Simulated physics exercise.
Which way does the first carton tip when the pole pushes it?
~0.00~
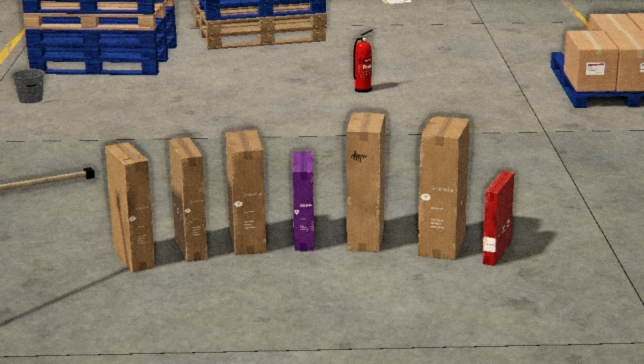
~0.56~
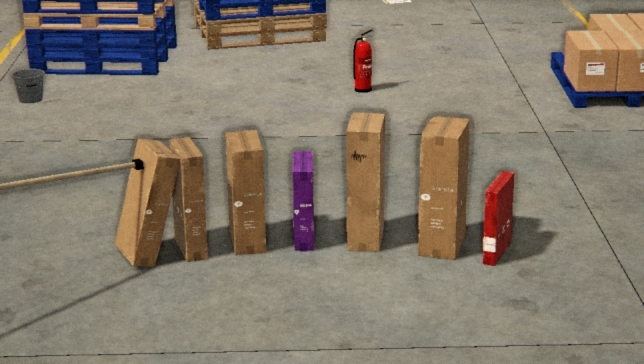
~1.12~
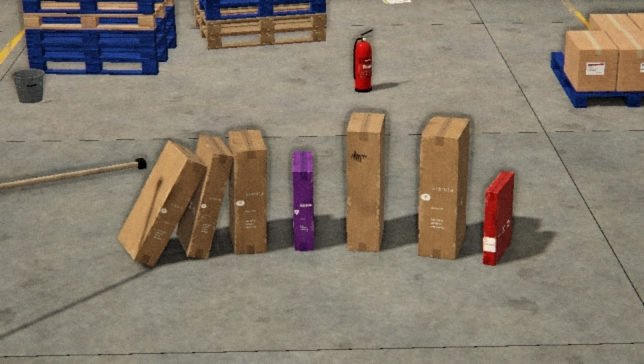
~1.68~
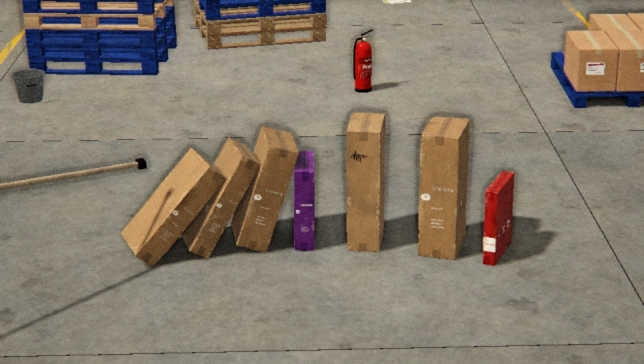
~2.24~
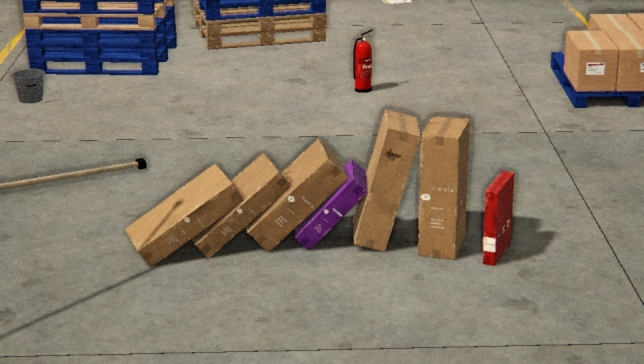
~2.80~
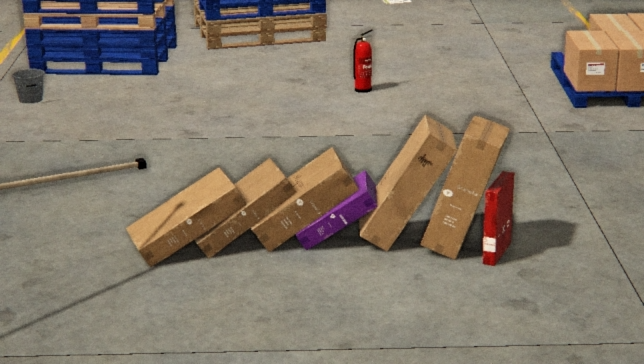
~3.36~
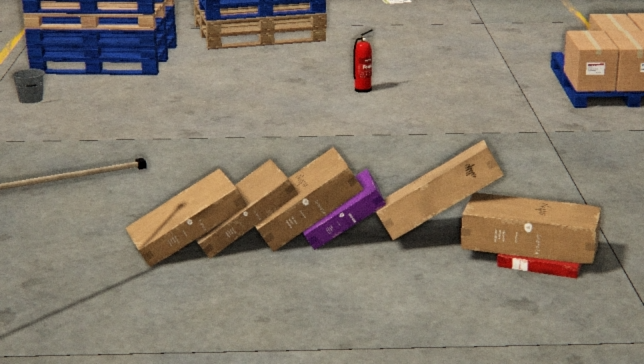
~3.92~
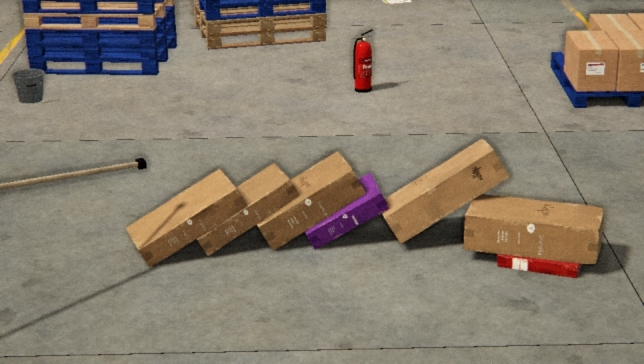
It tips over to the right, into the next carton in the row.
